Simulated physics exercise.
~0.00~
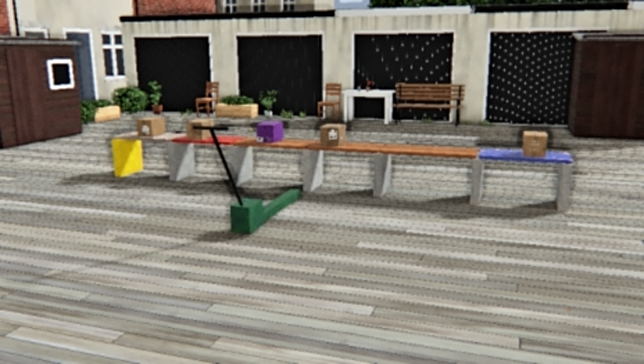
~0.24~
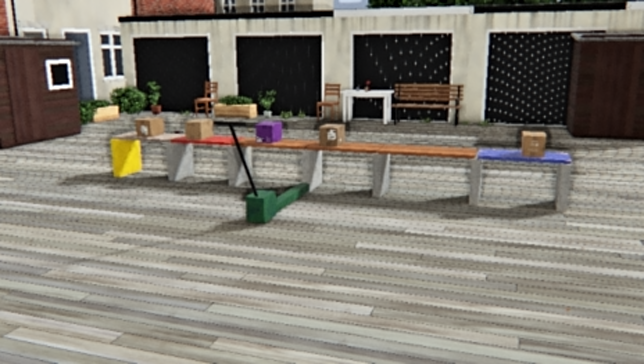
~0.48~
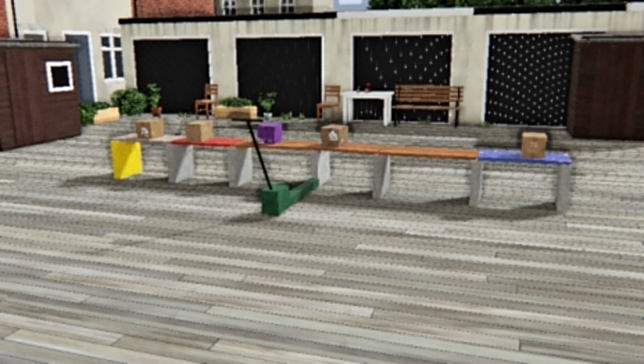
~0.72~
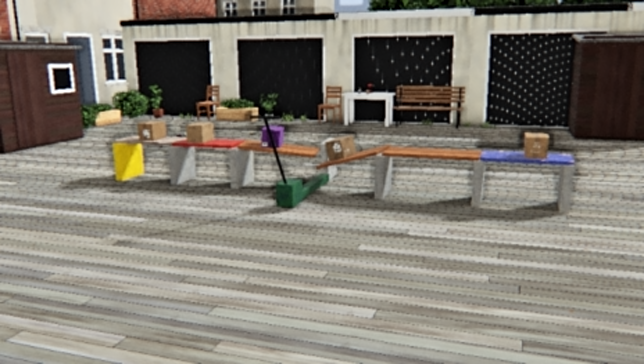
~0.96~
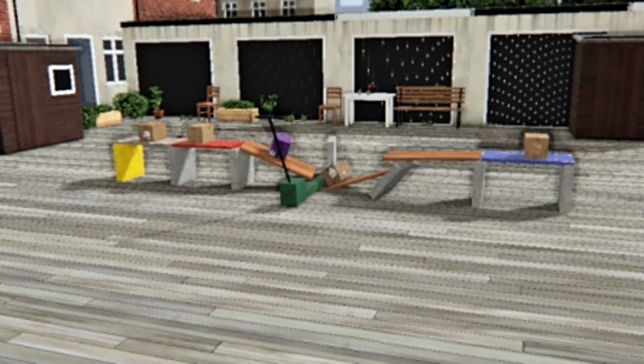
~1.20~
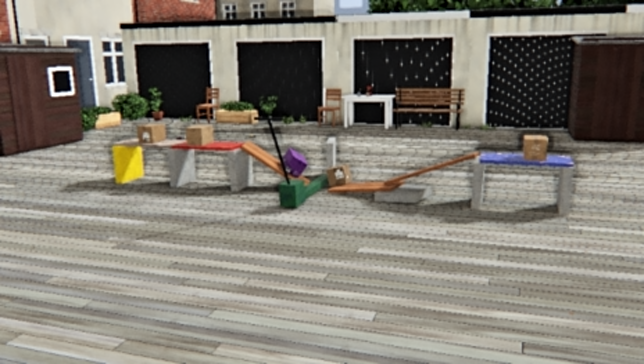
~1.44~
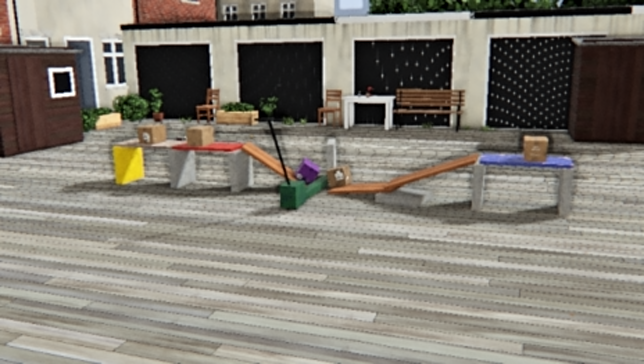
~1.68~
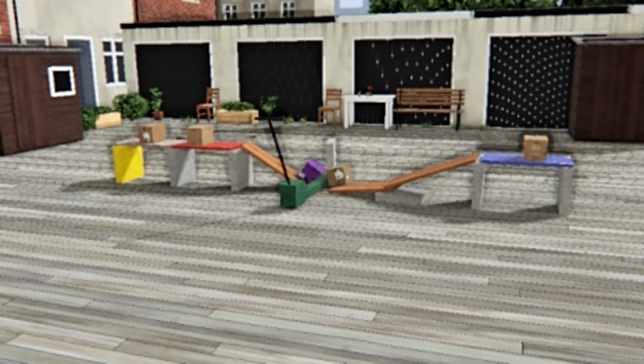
A low green jack with a dark upright handle slides to the right and away across the paved yard, toward a long row of boards resting on pale blocks with cartons on top. It pushes in at the base of the row near the middle, and a brown carton and the board beneath it begin to tilt. The boards on either side then drop at their inner ends, and a block to the right leans and topples flat. The purple carton slides down to the right, tipping as it falls. It comes to rest tilted beside the stopped jack, next to the brown carton, while the red board, blue board and yellow upright still stand.
